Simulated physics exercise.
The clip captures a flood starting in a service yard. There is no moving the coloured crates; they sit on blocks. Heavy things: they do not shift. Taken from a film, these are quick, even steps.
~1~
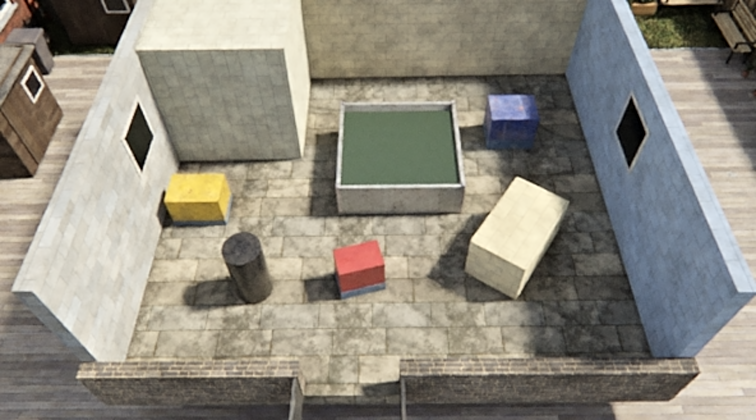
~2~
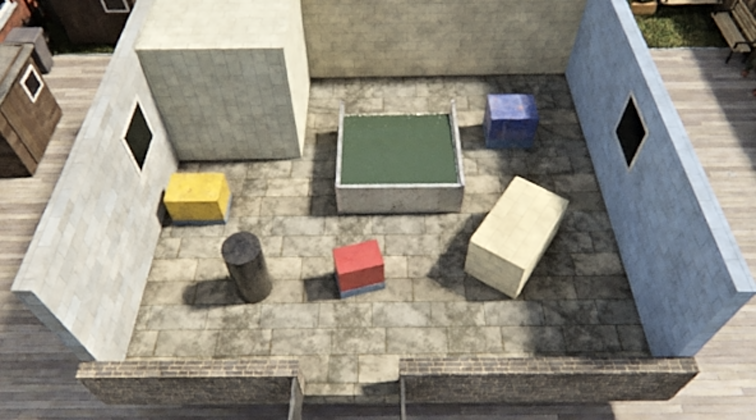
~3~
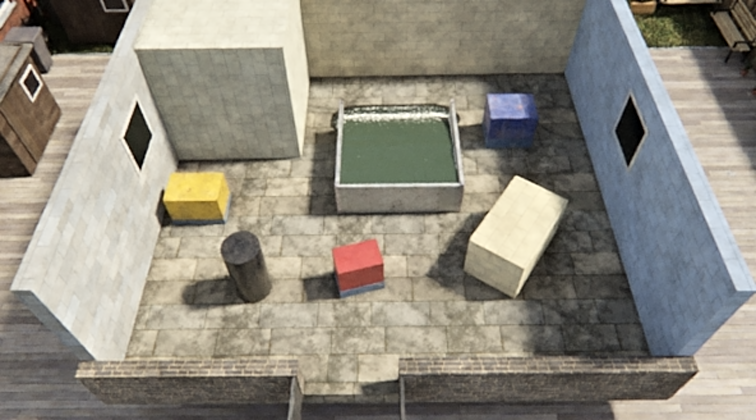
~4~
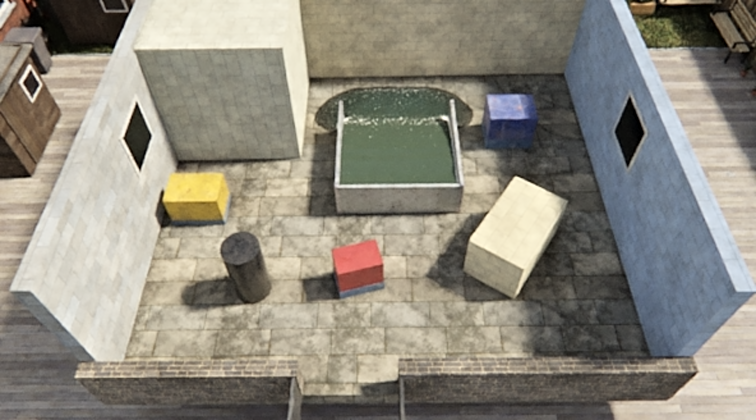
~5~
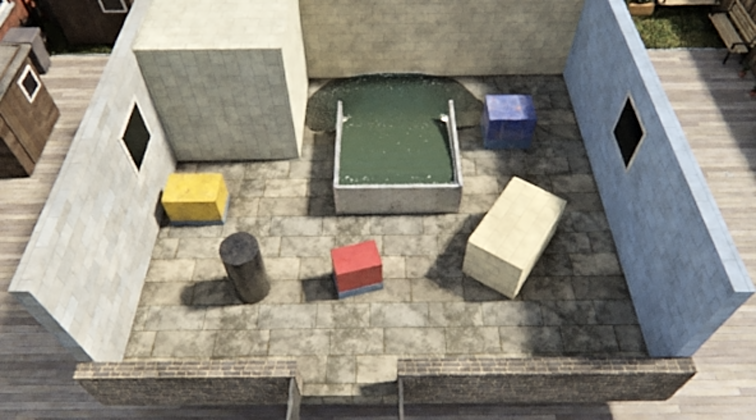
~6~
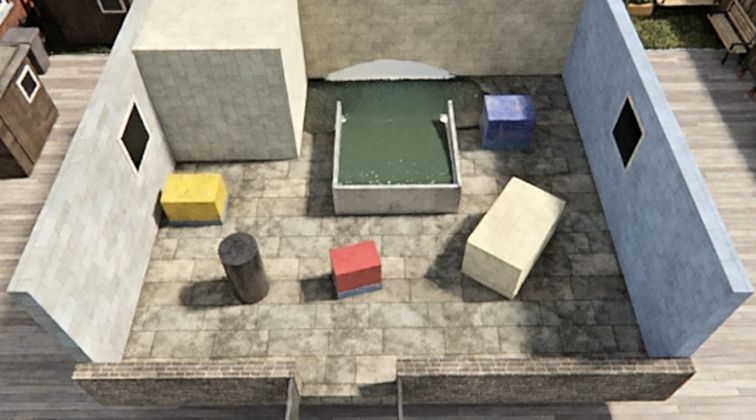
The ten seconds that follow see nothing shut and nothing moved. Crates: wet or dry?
In the end the yellow crate is missed; the blue crate is missed; the red crate is missed.
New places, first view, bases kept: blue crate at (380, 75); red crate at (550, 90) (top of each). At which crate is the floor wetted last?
The one in yellow comes last.
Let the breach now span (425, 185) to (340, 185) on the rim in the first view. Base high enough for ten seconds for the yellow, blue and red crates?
Result: Yellow crate gets overtopped, blue crate is left untouched, red crate gets overtopped.
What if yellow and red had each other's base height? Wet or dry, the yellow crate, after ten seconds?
Well, the yellow one stays untouched then.
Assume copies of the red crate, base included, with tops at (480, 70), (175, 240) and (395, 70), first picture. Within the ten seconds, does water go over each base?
Listed order: Flooded / unflooded / flooded.
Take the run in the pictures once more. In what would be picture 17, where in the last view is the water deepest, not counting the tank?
Look near (313, 81).
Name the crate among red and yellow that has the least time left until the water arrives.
That would be the red-painted one.
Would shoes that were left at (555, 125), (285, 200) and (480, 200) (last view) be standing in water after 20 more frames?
First inundated, second inundated, third spared.
A moment on, water covers 15 % of the floor; the yellow crate not reached, the blue crate water round its plinth, the red crate not reached.
Next, water covers 20 % of the floor; the yellow crate not reached, the blue crate water round its plinth, the red crate not reached.
Then, water covers 40 % of the floor; the yellow crate not reached, the blue crate water round its plinth, the red crate water round its plinth.
Later, water covers 80 % of the floor; the yellow crate water round its plinth, the blue crate water round its plinth, the red crate water round its plinth.
In the end, water covers 95 % of the floor; the yellow crate stayed above the water, the blue crate stayed above the water, the red crate stayed above the water.
